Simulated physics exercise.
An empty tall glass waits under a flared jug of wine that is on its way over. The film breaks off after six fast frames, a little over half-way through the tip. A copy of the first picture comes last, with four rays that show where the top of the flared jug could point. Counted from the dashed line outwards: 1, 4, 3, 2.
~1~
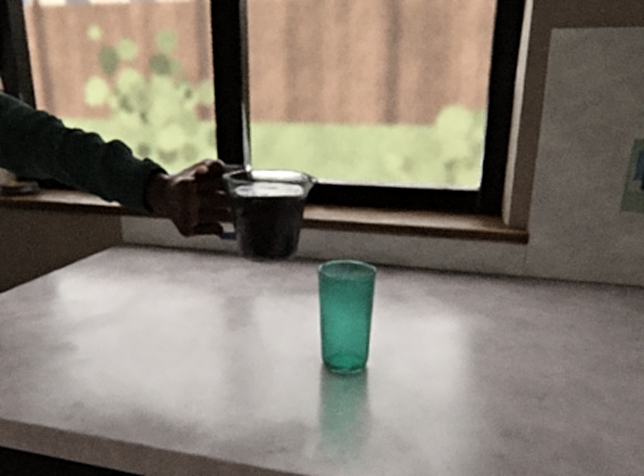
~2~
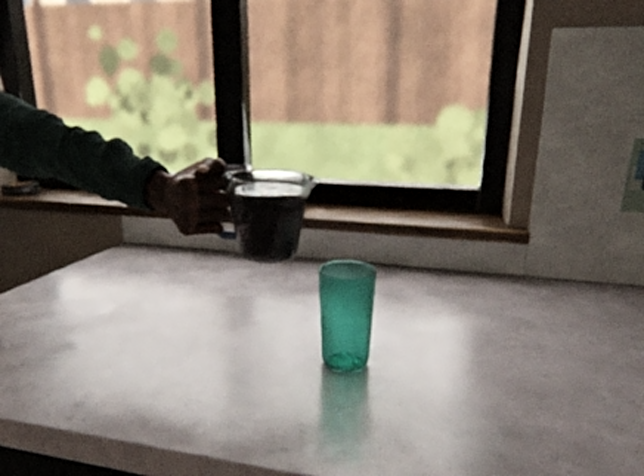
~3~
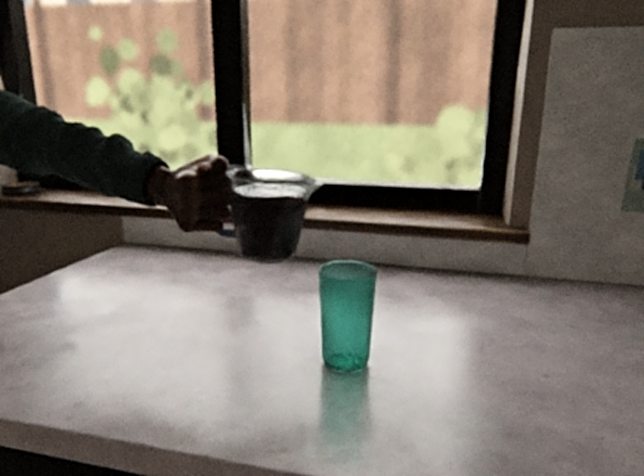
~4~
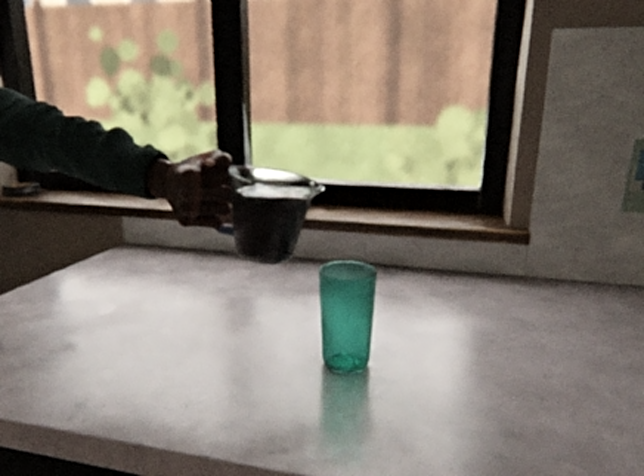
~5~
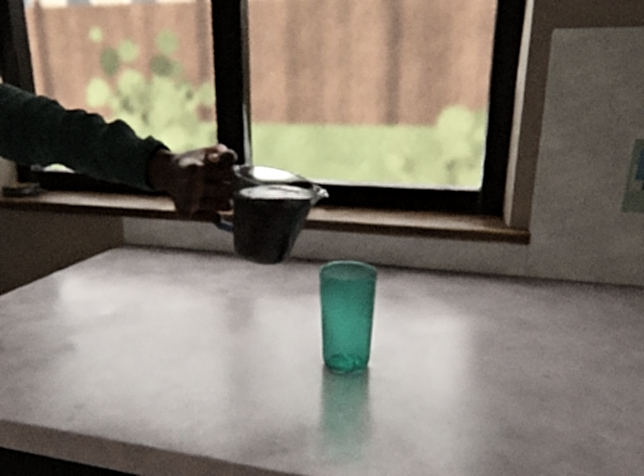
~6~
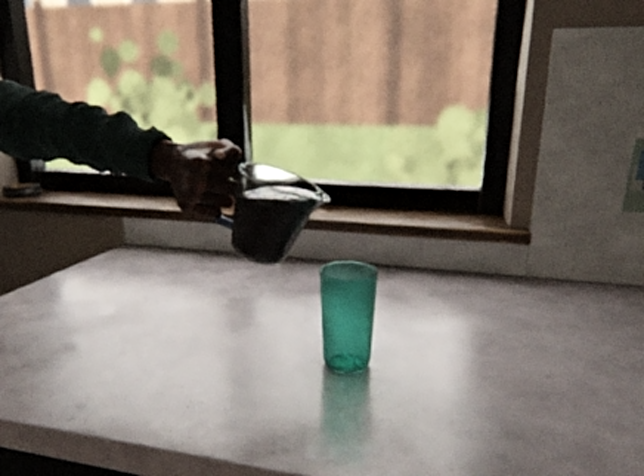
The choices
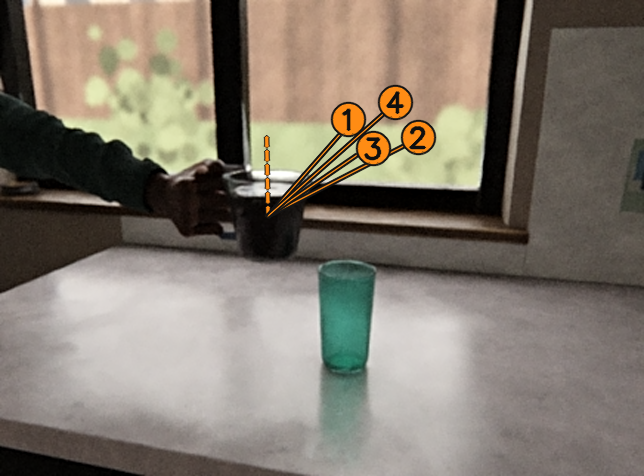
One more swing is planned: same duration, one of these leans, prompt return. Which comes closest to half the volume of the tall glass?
Use mark 3.
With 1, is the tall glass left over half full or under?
Under.
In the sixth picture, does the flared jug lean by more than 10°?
Yes.
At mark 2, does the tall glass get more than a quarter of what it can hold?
Yes.
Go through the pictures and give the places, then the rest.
In the first picture, upright, lip at (317, 180); rim of the tall glass round (347, 269); nothing has left yet.
In the second picture, upright, lip at (318, 181); nothing has left yet.
In the third picture, tipped about 4°, lip at (320, 184); nothing has left yet.
In the fourth picture, tipped about 8°, lip at (323, 189); nothing has left yet.
In the fifth picture, tipped about 13°, lip at (326, 195); nothing has left yet.
In the sixth picture, tipped about 19°, lip at (328, 201); nothing has left yet.
On the marked copy, 1 at (339, 134); 2 at (403, 146); 3 at (356, 155); 4 at (382, 114).
For mark 1, the tall glass ends with about 27 % of what it can hold.
For mark 2, the tall glass ends with about 61 % of what it can hold.
For mark 3, the tall glass ends with about 48 % of what it can hold.
For mark 4, the tall glass ends with about 37 % of what it can hold.
